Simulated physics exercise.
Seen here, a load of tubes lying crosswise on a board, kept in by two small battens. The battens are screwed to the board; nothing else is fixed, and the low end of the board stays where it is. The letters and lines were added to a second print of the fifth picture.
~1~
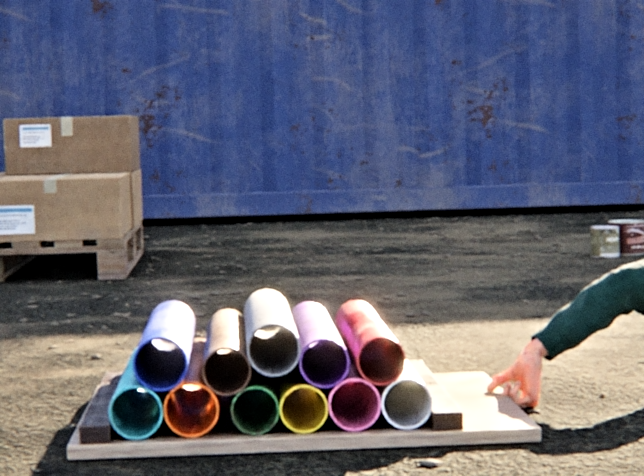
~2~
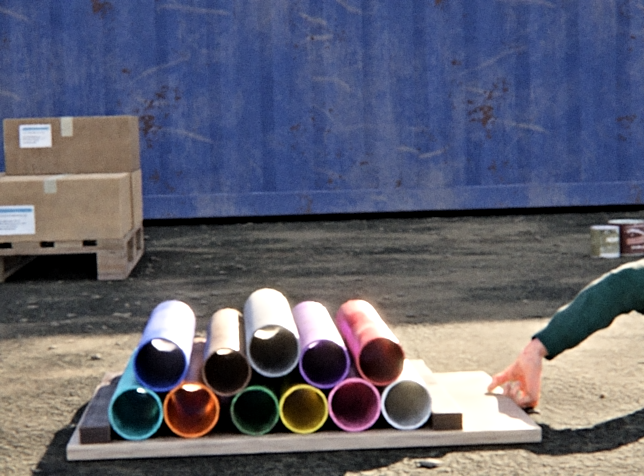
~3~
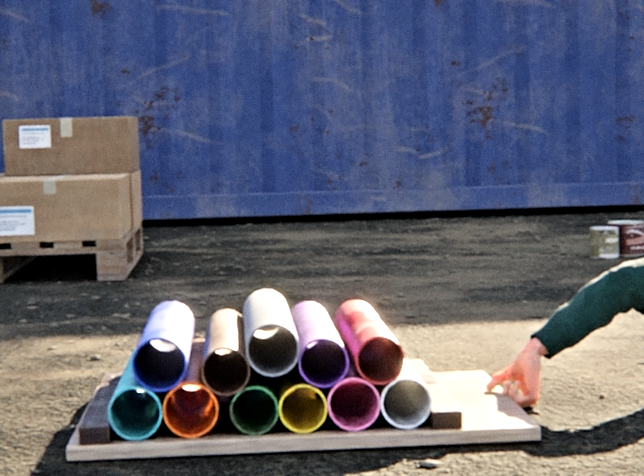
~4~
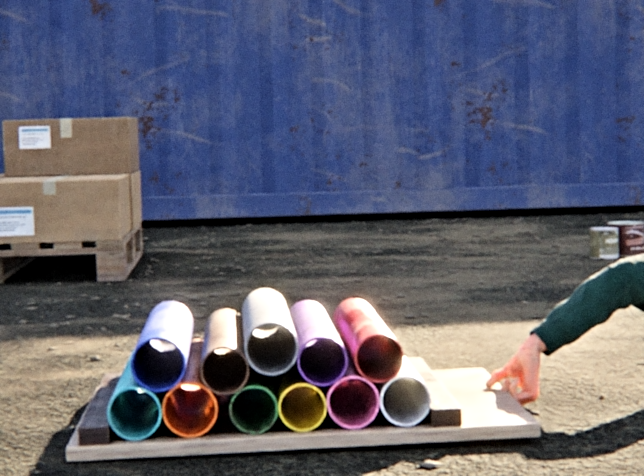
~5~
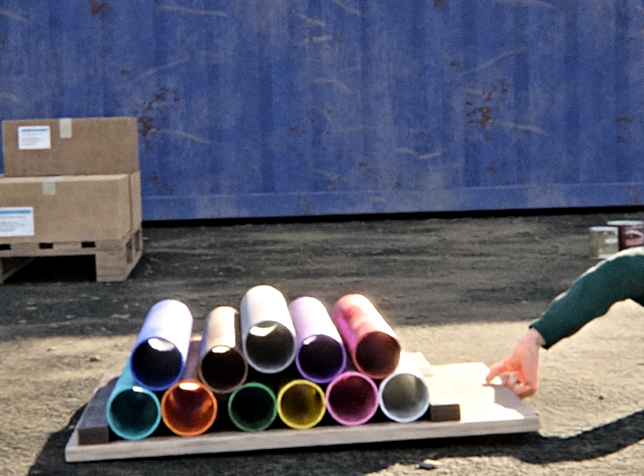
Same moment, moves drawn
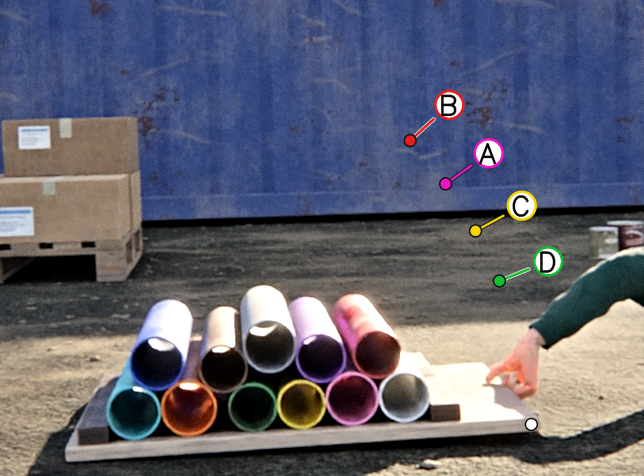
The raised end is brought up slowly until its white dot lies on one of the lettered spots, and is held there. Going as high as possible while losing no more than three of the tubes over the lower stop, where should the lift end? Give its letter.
Raise it to D.
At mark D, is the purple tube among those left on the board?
Yes.
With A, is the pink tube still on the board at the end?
Yes, with A.
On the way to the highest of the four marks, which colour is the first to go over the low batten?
It is the blue one.
On the marked copy, A at (446, 184); B at (410, 141); C at (475, 231); D at (499, 281); the white dot at (531, 424).
With D. Early on, board at 20°.
Further on, board at 20°.
At the end, board at 20°, three over the low batten (brown, grey, blue).
As for the rest, A five over the low batten; B seven over the low batten; C four over the low batten (brown, purple, grey, blue).
